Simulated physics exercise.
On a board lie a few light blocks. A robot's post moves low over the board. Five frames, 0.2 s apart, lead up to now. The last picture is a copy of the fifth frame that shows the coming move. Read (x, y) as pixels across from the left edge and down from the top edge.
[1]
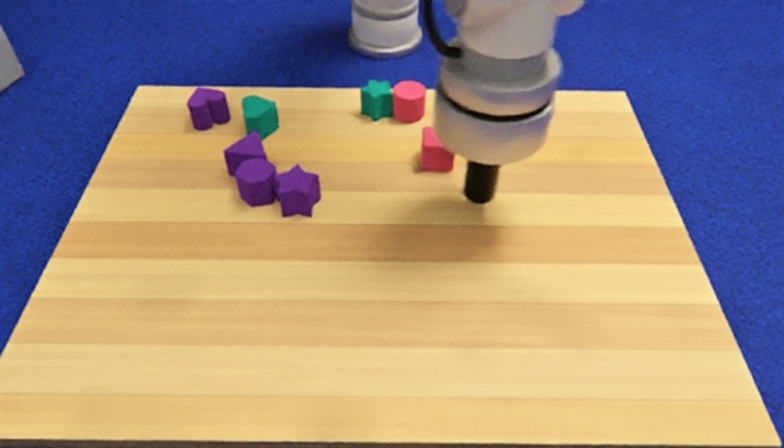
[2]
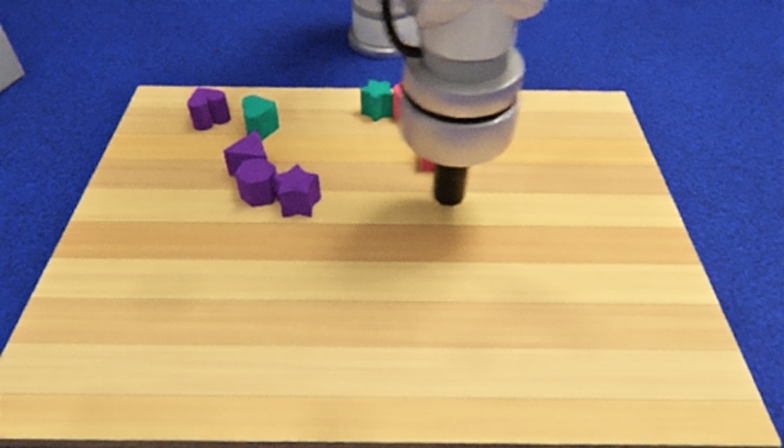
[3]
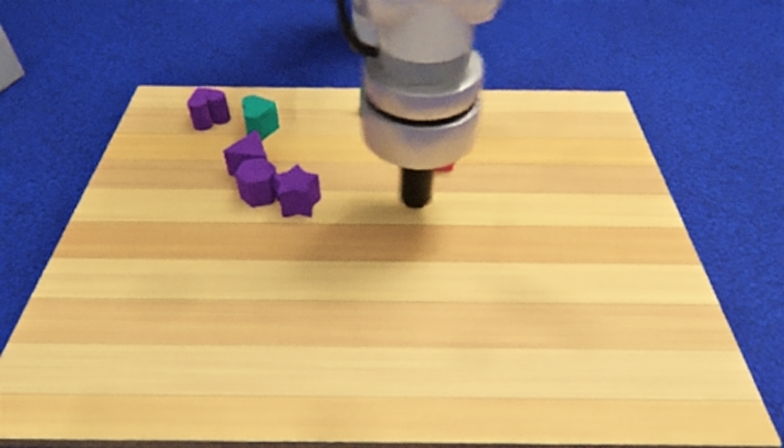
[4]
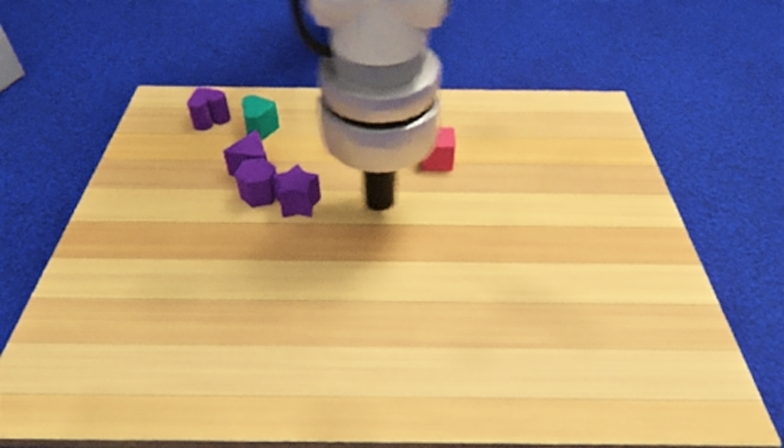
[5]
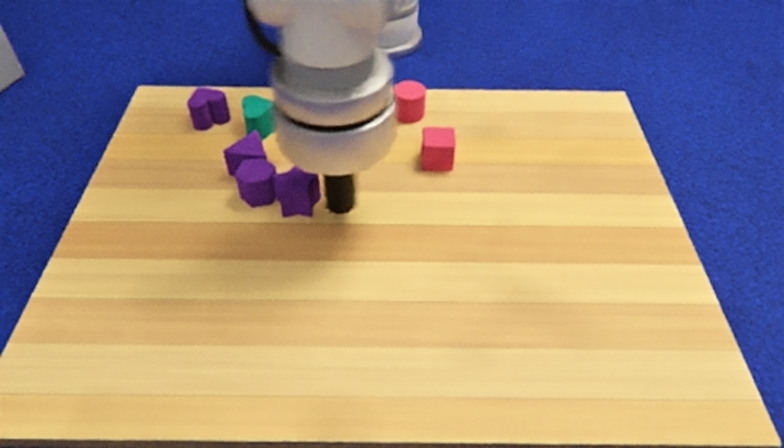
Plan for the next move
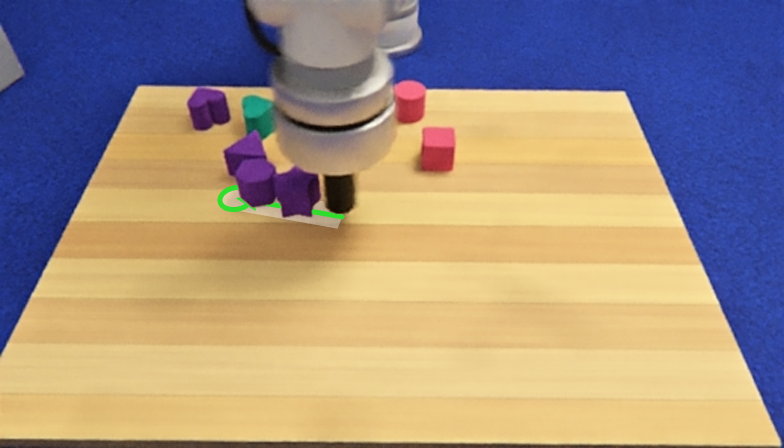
A robot arm with a black post moved steadily left, low over a wooden board, passing in front of the red and green blocks and coming close beside the purple star, while the blocks stayed still.
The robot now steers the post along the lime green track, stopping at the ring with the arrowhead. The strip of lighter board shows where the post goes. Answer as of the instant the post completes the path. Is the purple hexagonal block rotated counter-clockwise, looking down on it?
Yes, it checks out.
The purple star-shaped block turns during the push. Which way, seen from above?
Clockwise rotation.
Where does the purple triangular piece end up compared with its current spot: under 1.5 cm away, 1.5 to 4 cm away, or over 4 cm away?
I'd go with 1.5 to 4 cm for this block.
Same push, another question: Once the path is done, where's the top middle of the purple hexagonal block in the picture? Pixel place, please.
It ends at (189, 147).
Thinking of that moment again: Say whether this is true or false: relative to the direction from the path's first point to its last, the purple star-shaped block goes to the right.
True
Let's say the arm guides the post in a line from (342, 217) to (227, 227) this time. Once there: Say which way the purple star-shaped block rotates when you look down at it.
I'd predict that, seen from above, the purple star-shaped block rotates clockwise.
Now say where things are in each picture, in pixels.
Post's lower end at (479, 193); purple triangular piece at (248, 145); purple hexagonal block at (255, 169); purple star-shaped block at (295, 179), in the first picture.
Post at (449, 195); blocks still, in the second picture.
Post at (415, 198); blocks still, in the third picture.
Post at (380, 200); blocks still, in the fourth picture.
Post at (341, 203); purple triangular piece at (248, 145); purple hexagonal block at (255, 169); purple star-shaped block at (295, 179), in the fifth picture.
Drawn move, from (342, 217) to (236, 198).
On the path given first. One third of the way, post at (303, 196); purple hexagonal block at (239, 166), turned 20° anticlockwise; purple star-shaped block at (276, 173), turned 15° clockwise.
Two thirds of the way, post at (267, 190); purple triangular piece at (244, 140); purple hexagonal block at (213, 159), turned 45° anticlockwise; purple star-shaped block at (250, 162), turned 35° clockwise.
At the end, post at (233, 184); purple triangular piece at (242, 135); purple hexagonal block at (189, 147), turned 35° anticlockwise; purple star-shaped block at (221, 154), turned 50° clockwise.
